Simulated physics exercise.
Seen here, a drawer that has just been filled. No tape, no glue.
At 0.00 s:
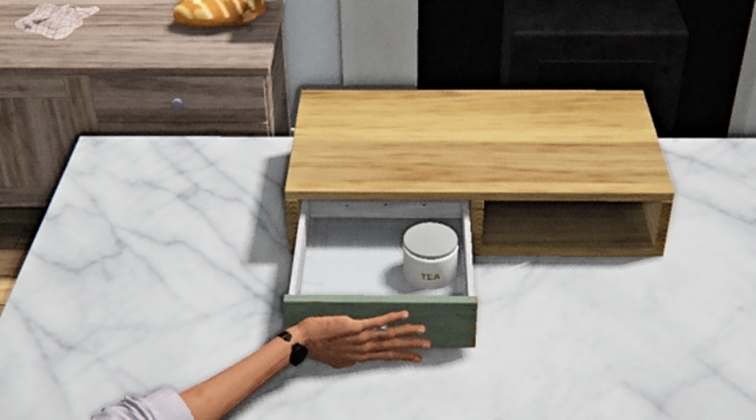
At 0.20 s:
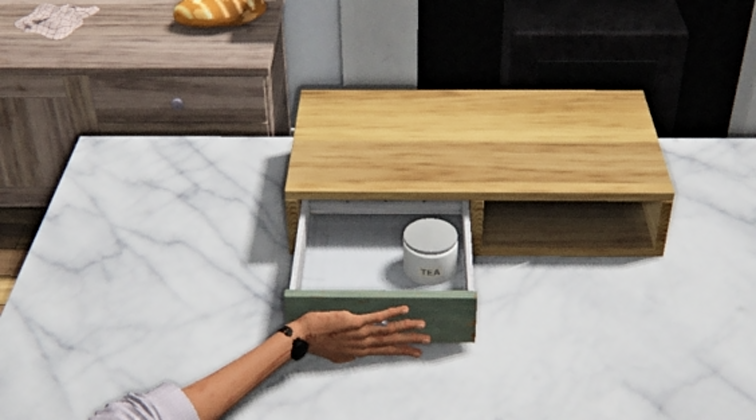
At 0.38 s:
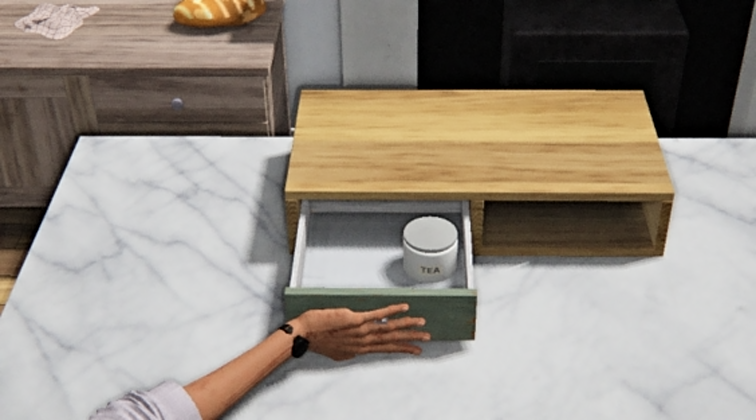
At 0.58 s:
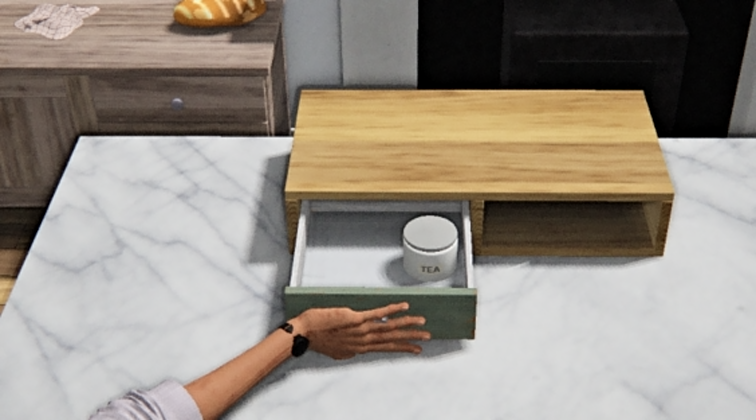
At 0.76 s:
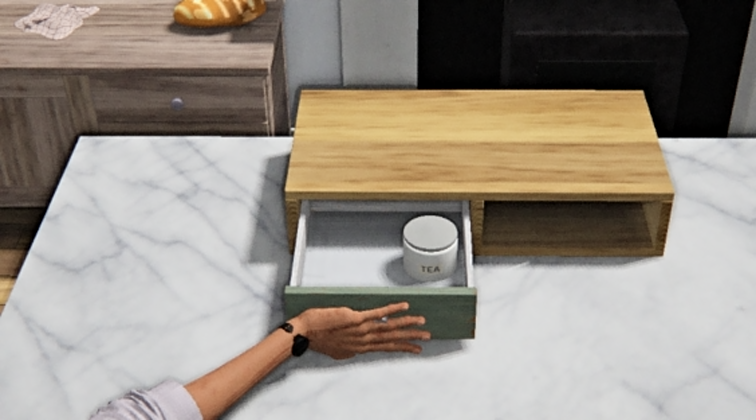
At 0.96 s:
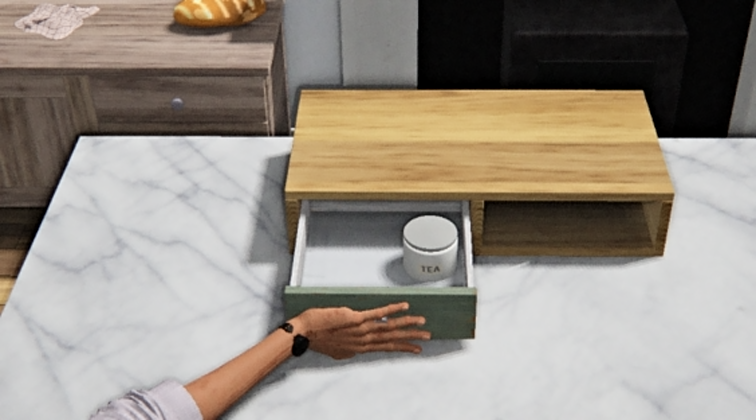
At first, a hand rests against the green front of a wide-open drawer in a wooden chest on a marble counter, with a white jar labelled tea inside. The hand nudges the drawer very slightly inward. After that, hand, drawer and jar stay still, the drawer remaining wide open.
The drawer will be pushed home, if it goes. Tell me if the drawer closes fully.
The drawer shuts flush.
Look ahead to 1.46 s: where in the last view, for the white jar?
Its middle is close to (430, 213).
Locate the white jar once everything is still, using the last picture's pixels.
Its middle is close to (429, 166).
By 1.46 s, drawer about half in.
When it is over (2.4 s), the drawer goes all the way in.
